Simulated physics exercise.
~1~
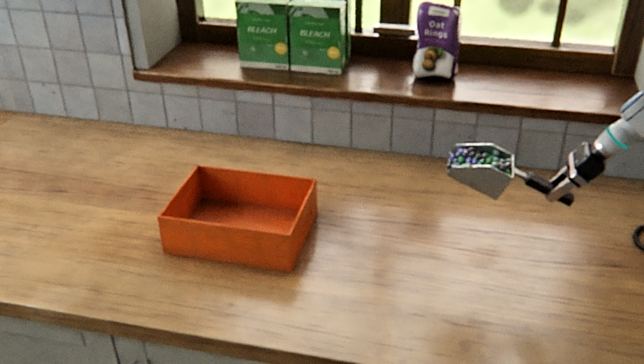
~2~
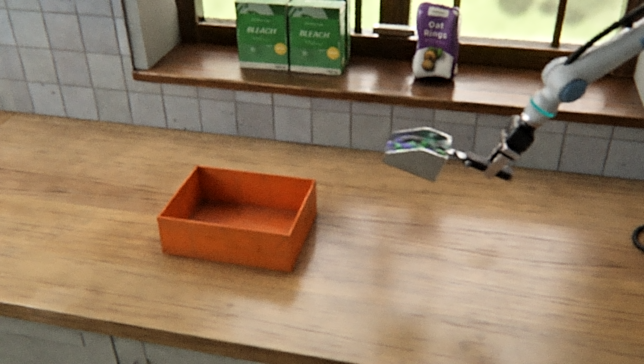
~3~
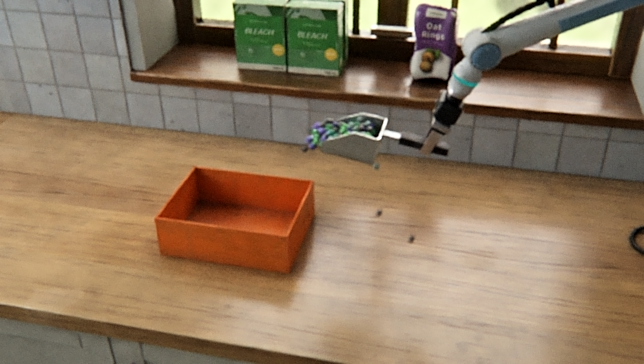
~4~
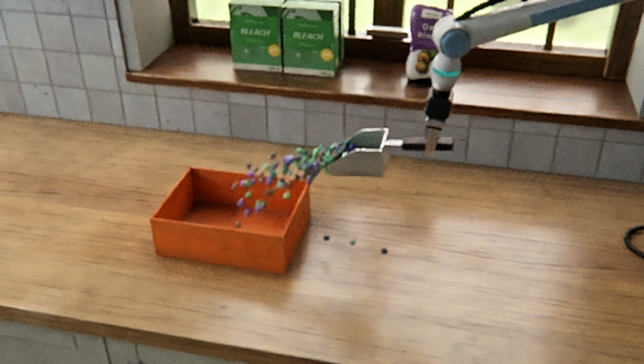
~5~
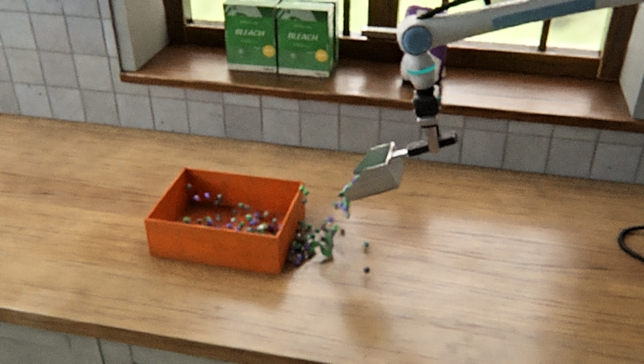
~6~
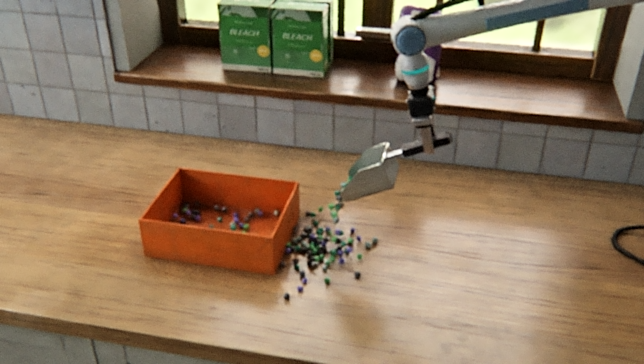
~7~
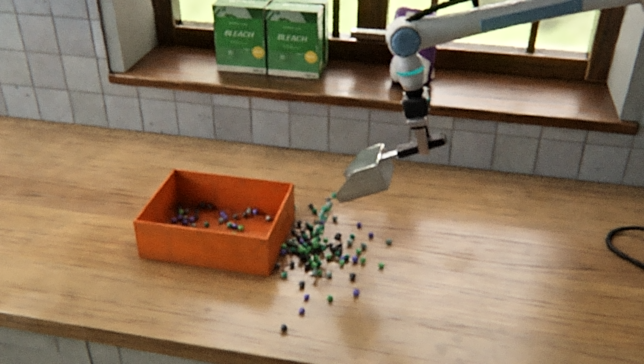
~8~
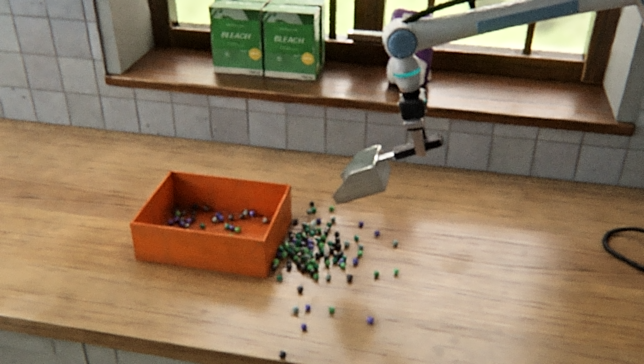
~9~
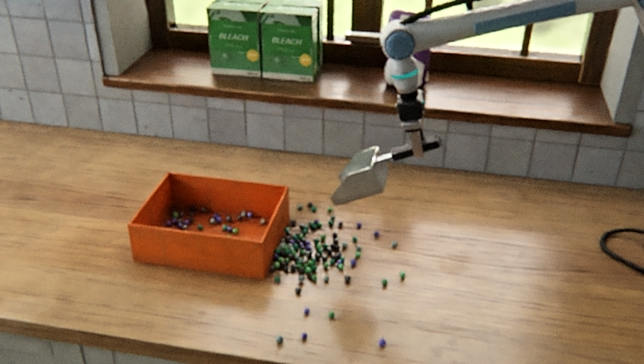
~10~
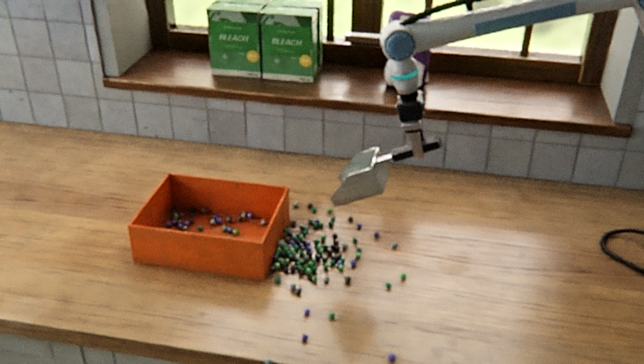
At the start, a robot arm holds an open scoop heaped with small round green and purple sweets, to the right of an orange bin on a wooden counter below a window. The arm carries the scoop left towards the bin, and a few sweets drop onto the counter. The scoop then tips forward, and a stream pours over the bin's right side. As it tilts further, the stream falls short and piles up beside the bin, with some sweets scattering. The scoop ends up empty and still, with some sweets inside the bin but most on the counter.
